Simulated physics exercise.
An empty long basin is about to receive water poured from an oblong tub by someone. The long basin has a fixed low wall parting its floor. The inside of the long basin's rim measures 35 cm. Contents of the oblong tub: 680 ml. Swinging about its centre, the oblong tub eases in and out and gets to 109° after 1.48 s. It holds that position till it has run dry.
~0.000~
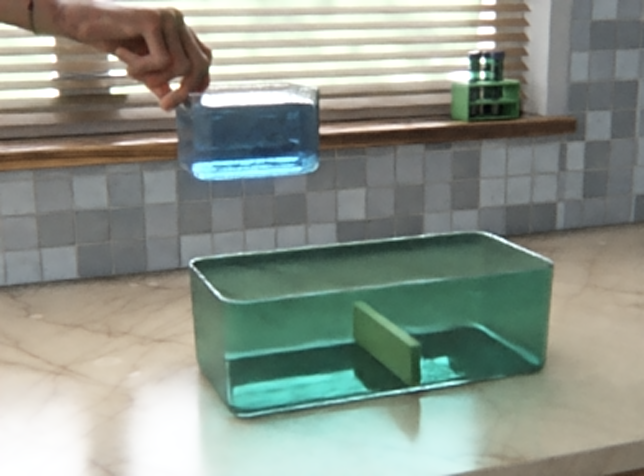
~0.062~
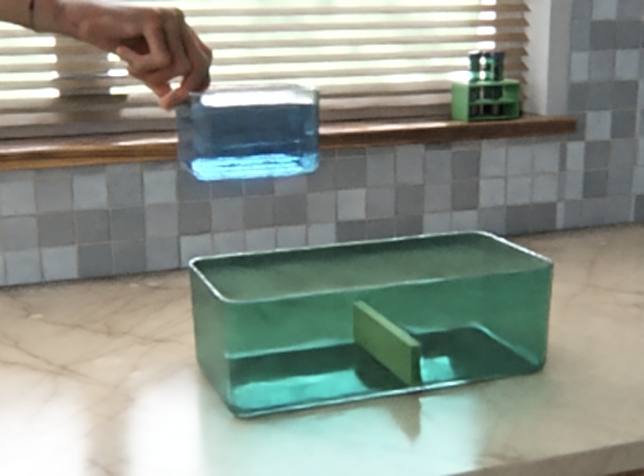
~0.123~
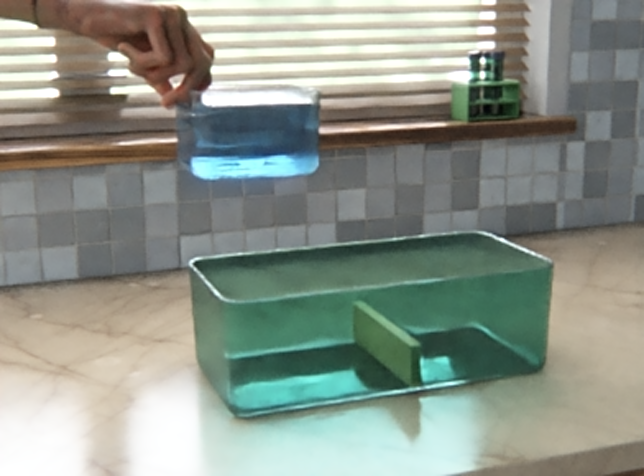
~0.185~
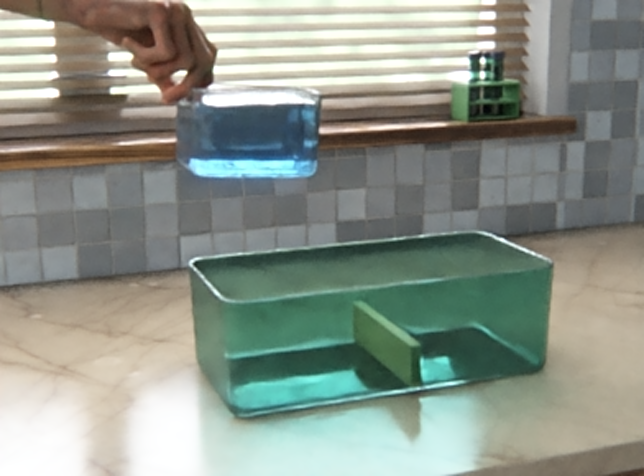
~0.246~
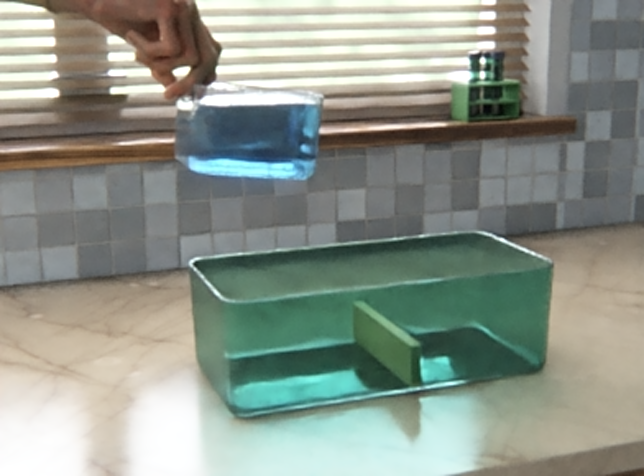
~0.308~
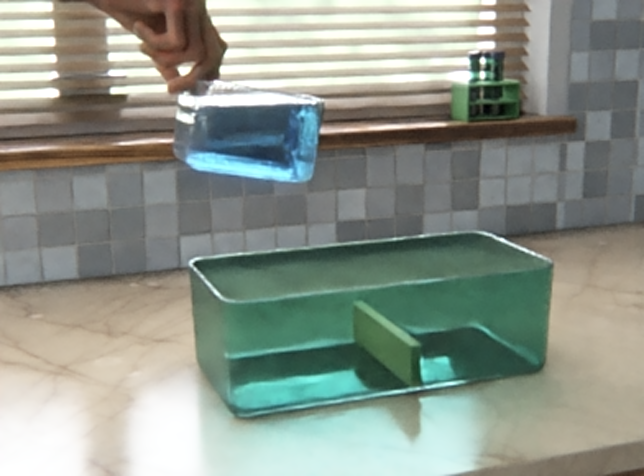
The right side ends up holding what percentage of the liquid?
About 53 in every hundred parts.
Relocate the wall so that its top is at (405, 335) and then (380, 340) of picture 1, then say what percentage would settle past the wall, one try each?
In order, 25 and 60 per cent.
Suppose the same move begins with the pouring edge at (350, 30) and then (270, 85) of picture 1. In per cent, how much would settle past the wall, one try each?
Respectively 85 and 5 %.
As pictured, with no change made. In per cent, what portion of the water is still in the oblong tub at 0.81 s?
Roughly 56 per cent.
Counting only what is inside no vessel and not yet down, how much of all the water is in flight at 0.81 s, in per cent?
I'd say close to 28 per cent.
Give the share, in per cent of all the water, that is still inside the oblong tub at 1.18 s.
Near 12 percent, more or less.
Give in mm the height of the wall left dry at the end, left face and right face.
About 34 mm left, about 30 mm right.
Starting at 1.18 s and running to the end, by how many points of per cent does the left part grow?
About 18 per cent.
After 0.81 s the tilt is 63° and 56 per cent is still to pour, 7 is left of the wall and 9 right of it.
After 1.18 s the tilt is 98° and 12 per cent is still to pour, 28 is left of the wall and 51 right of it.
After 1.56 s the tilt is 109° and 0 per cent is still to pour, 46 is left of the wall and 52 right of it.
After 1.98 s the tilt is 109° and 0 per cent is still to pour, 46 is left of the wall and 53 right of it.
In the end 46 per cent lies left of the wall, 53 right of it and 1 outside.
